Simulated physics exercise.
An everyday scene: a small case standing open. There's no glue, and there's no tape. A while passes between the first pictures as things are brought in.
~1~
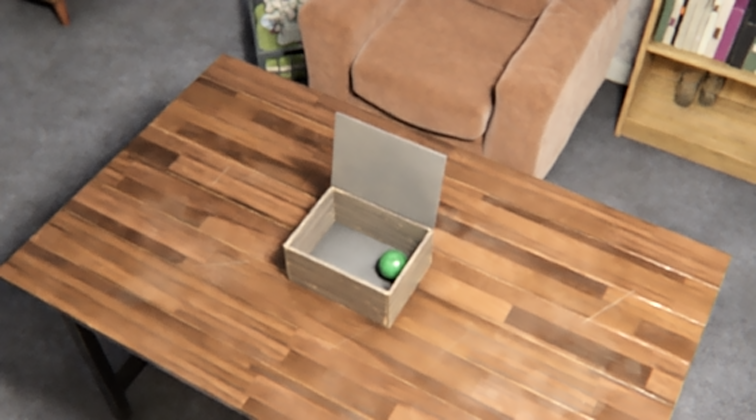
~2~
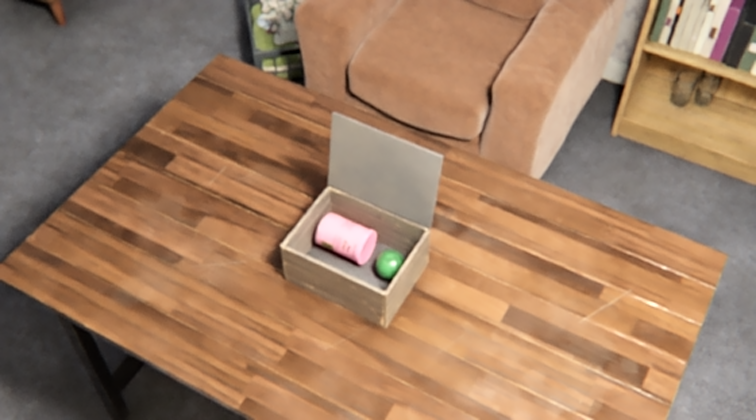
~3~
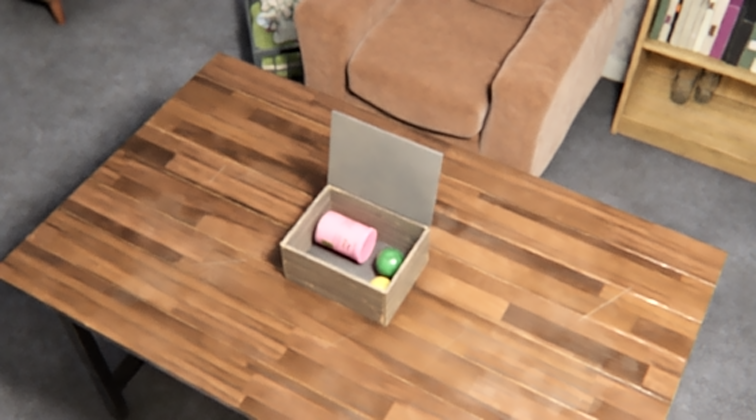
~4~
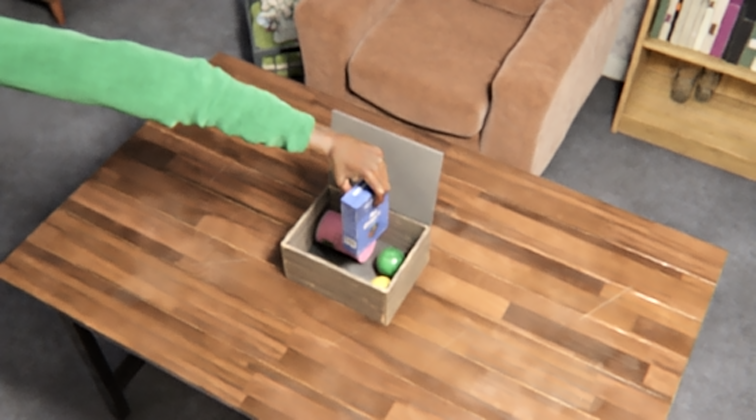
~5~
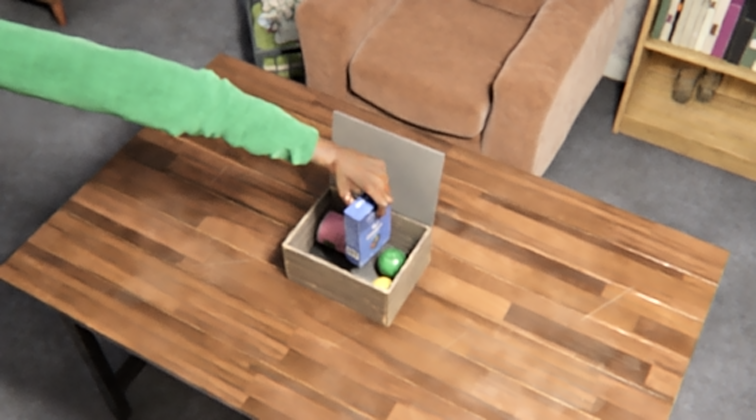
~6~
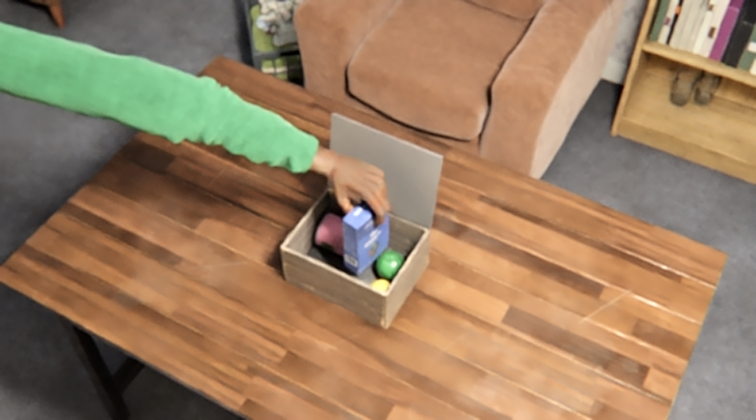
A hand in a green sleeve lowered a blue packet into a small open box and kept hold of it, after a pink tin and something small and yellow had joined the green apple inside.
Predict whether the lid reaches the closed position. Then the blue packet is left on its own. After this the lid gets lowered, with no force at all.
It does reach it.
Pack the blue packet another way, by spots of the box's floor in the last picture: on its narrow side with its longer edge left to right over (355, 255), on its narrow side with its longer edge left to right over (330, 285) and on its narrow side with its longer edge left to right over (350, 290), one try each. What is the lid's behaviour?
Going in order, the lid comes down all the way, then comes down all the way, then is left partly open.
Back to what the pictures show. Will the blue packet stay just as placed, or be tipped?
Looking at the last picture, it sits at an angle.
Then, 0.40 s past the last view, blue packet rocked 65° from its first pose near (360, 251); green apple displaced a little.
Then, 1.10 s past the last view, lid starting down; blue packet on its side near (350, 264); green apple displaced a little.
Then, 1.70 s past the last view, lid 51° above the rim; blue packet on its side near (350, 264); green apple displaced a little.
Then, 2.10 s past the last view, lid 17° above the rim; blue packet on its side near (350, 264); green apple displaced a little.
Finally, lid shut; down or leaning hard in the box, blue packet; the other 3 still in place. Final places as the last picture's camera would see them, blue packet near (350, 264).
